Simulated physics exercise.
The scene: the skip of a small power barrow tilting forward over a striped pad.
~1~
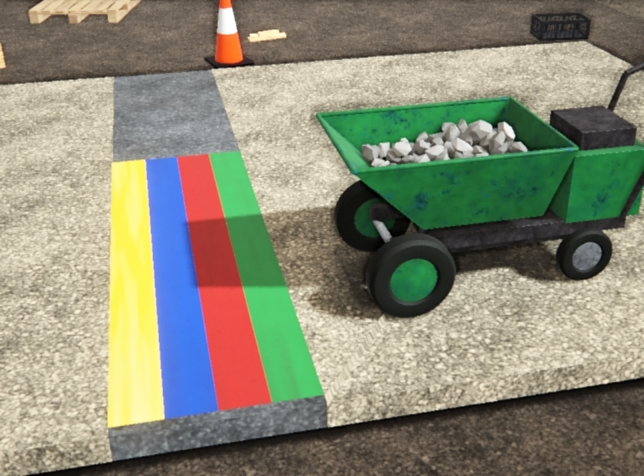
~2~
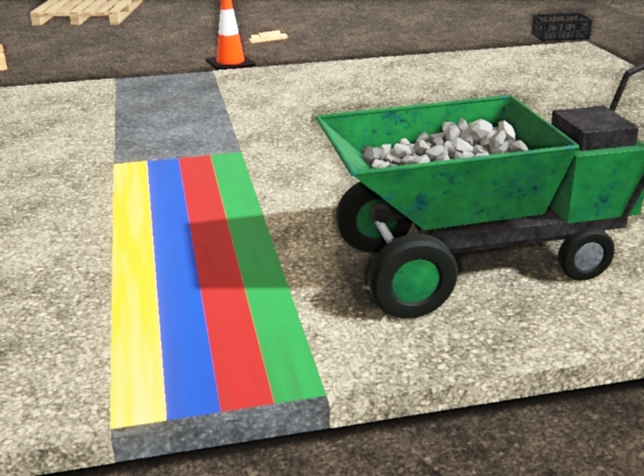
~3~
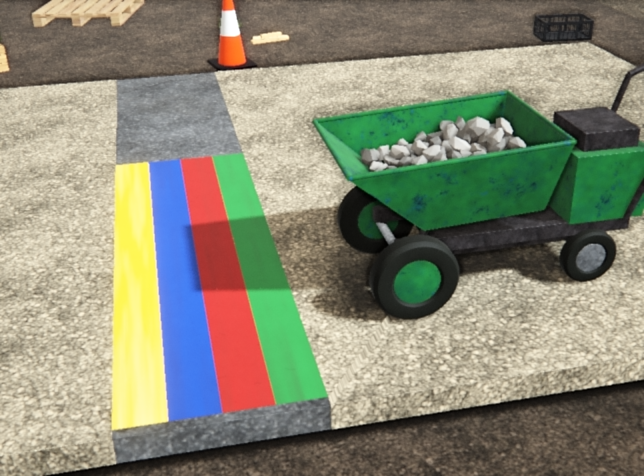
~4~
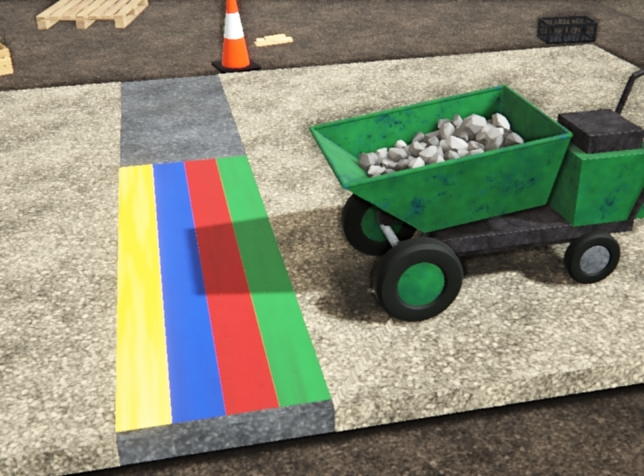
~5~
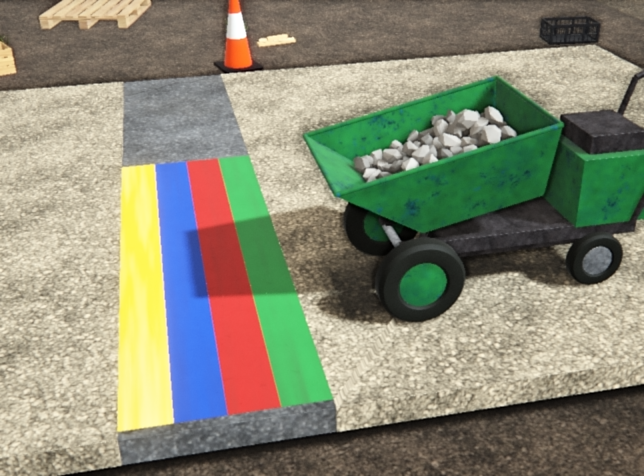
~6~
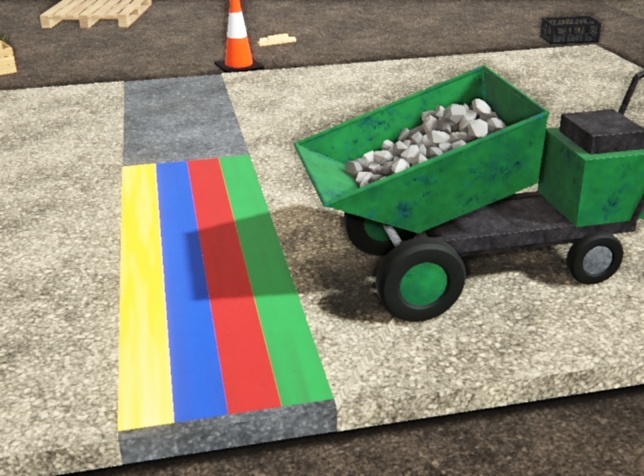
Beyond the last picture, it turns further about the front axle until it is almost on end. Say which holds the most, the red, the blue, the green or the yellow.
I would say the red one.
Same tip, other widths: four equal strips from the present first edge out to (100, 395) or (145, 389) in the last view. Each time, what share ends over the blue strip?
Respectively 10 and 20 percent.
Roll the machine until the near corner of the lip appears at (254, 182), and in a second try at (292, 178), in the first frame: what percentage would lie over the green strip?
First place: Around 0 per cent. Second place: Around 0 per cent.
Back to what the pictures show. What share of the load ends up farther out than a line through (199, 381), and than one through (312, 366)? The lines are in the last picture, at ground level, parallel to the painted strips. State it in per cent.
20 % and 70 %, in that order.
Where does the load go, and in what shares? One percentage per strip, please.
In per cent, approximately: Green 15, red 30, blue 20, yellow 5.
Shortly afterwards, skip tipped steeply; the whole lot in the skip.
Next, skip tipped steeply; the bulk in the skip; only a few over the green strip; a little over the red strip; only a few over the blue strip.
Some moments later, skip tipped right over; near a quarter in the skip; a little over the green strip; near a third over the red strip; near a quarter over the blue strip; a little over the yellow strip; only a few off the paint.
In the end, skip tipped right over; near a quarter in the skip; a little over the green strip; near a quarter over the red strip; near a quarter over the blue strip; a little over the yellow strip; only a few off the paint.
